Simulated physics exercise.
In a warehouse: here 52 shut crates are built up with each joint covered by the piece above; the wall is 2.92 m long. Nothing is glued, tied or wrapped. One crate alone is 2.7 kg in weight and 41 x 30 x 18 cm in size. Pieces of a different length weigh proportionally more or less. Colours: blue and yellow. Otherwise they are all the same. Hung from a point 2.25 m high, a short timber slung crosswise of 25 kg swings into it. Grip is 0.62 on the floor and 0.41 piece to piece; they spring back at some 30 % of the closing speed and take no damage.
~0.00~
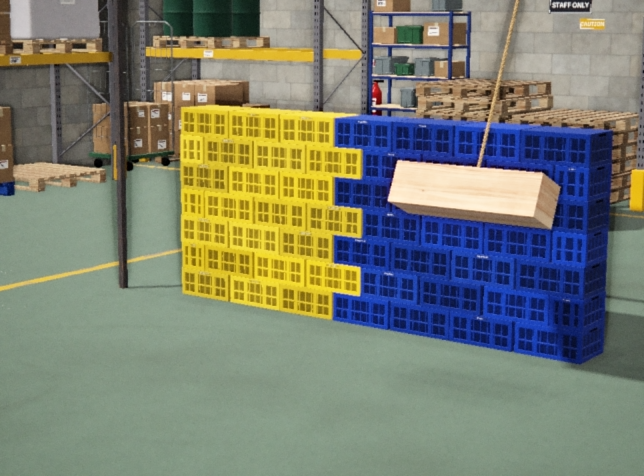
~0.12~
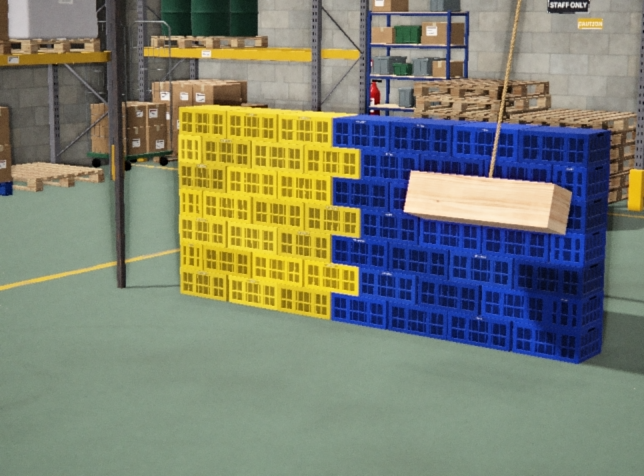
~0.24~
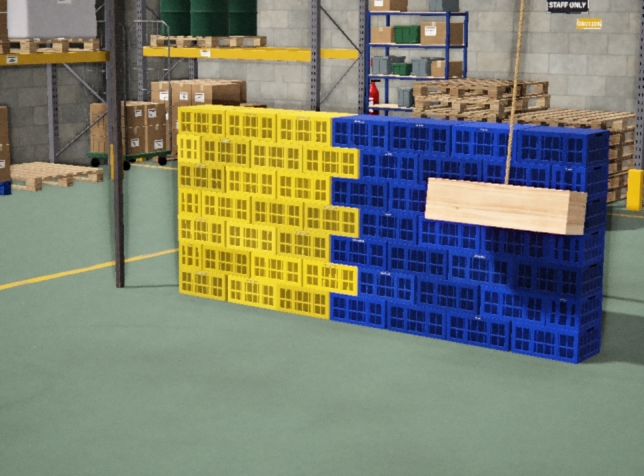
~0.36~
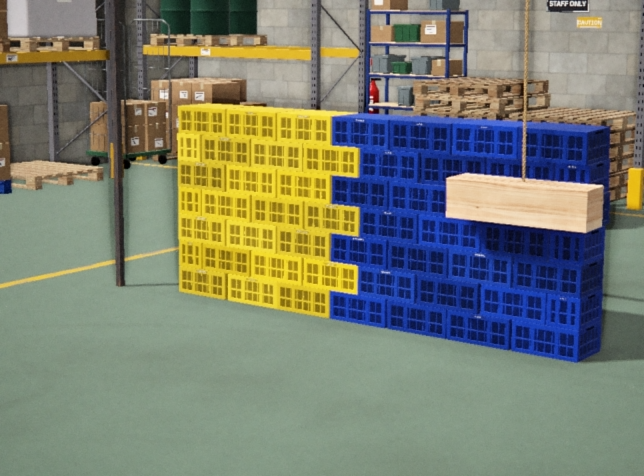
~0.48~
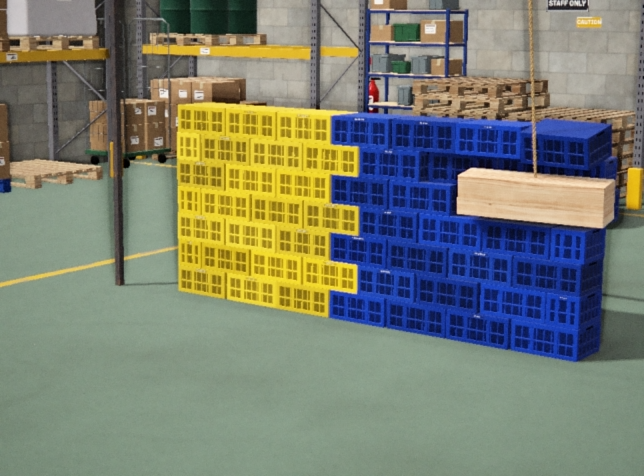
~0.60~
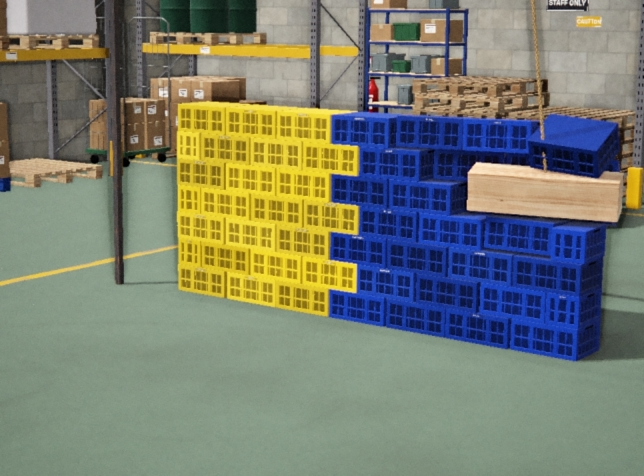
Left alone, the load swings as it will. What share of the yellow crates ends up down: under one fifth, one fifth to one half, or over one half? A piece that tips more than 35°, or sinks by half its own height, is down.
Under one fifth.
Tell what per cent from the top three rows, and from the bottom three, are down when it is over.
From above it's 40%, from below it's 0%.
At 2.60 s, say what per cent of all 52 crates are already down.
15 percent by then.
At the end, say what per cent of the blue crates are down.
Taking the blue group, 30 in a hundred end up down.
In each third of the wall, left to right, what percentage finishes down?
The left third ends at 0 per cent, the middle at 10 per cent and the right at 50 per cent.
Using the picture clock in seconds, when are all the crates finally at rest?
Time: About 3.5 s.
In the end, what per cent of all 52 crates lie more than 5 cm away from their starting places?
The answer is 15 percent.
After 0.90 s, line 15° past plumb; none of the 24 yellow crates down (3 of 52 in all colours); top yellow crate unmoved; top blue crate leaning 7°.
After 1.30 s, line 5° past plumb; none of the 24 yellow crates down (8 of 52 in all colours); top yellow crate unmoved; top blue crate leaning 17°, 14 cm lower.
After 2.60 s, line 2° before plumb; none of the 24 yellow crates down (8 of 52 in all colours); top yellow crate unmoved; top blue crate on its side.
At rest (3.8 s), line 2° past plumb; none of the 24 yellow crates down (9 of 52 in all colours); top yellow crate unmoved; top blue crate 1.08 m lower. That is 0 per cent. As the last picture would show them, middles, top yellow crate near (265, 122), top blue crate near (600, 287).
